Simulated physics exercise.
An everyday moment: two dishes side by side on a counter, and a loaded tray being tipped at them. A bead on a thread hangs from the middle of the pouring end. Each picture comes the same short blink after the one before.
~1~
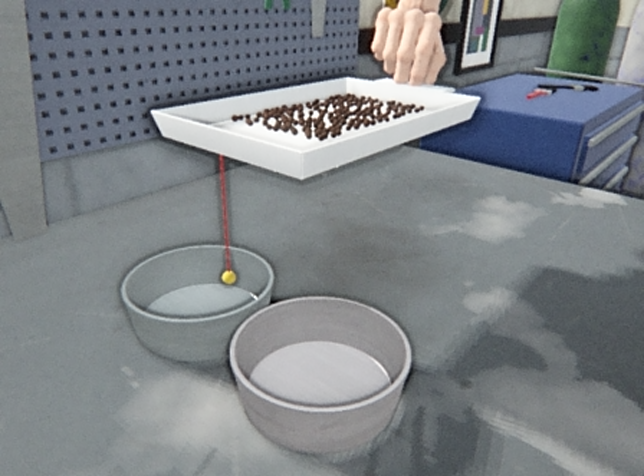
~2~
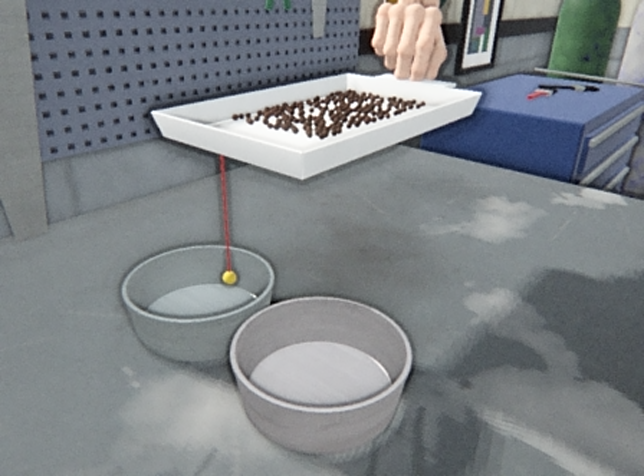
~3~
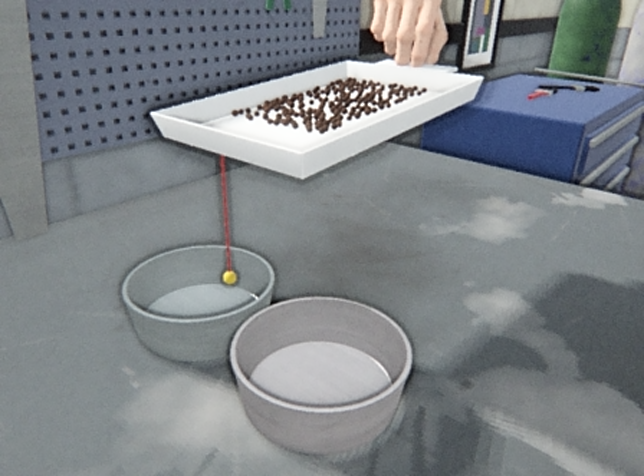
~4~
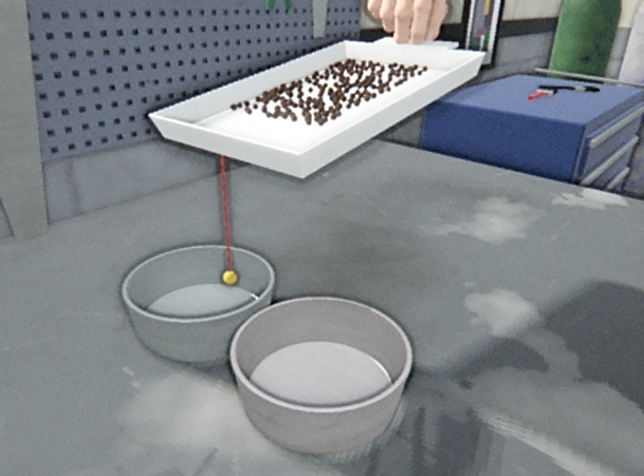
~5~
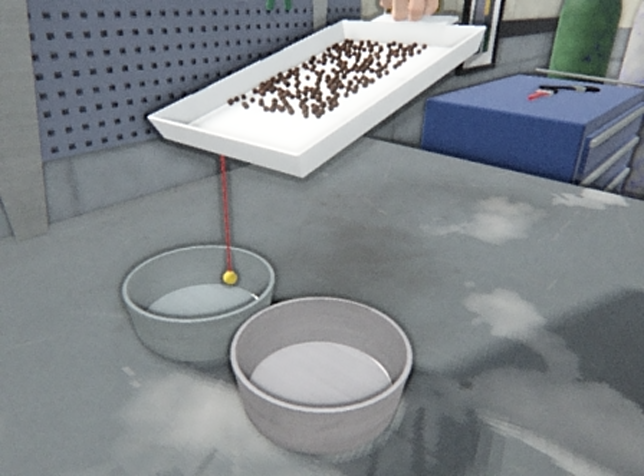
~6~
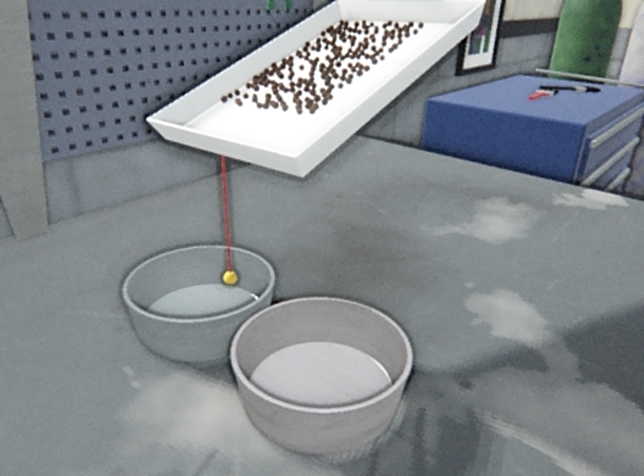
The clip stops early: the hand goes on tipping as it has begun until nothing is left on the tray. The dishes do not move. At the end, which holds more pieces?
More goes to the left-hand dish.
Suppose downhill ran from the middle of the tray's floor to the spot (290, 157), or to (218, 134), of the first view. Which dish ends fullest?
At the first place the right dish, at the second the left one.
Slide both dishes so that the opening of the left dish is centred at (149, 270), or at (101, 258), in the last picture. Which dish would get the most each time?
At the first place the dish on the left, at the second right.
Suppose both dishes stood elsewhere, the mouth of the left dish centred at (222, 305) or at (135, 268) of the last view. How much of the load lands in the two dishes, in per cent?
The first gives 60 %, the second 80 %.
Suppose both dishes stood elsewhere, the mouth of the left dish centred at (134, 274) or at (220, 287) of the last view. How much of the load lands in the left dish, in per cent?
The first gives 60 %, the second 60 %.
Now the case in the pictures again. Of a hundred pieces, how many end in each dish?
Left dish: 70 %, right dish: 0 %.
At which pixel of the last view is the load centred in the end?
At about (189, 324).
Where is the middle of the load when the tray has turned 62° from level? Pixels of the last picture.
Near (192, 138).
Soon after the last picture, tray tipped steeply; most on the tray; about a quarter in the air.
A little later, tray tipped right over; about half on the tray; a small part in the left dish; a small part outside both; about a quarter in the air.
Later still, tray tipped past a quarter turn; most in the left dish; about a quarter outside both.
At rest, tray tipped past a quarter turn; none in the right dish; most in the left dish; about a quarter outside both.
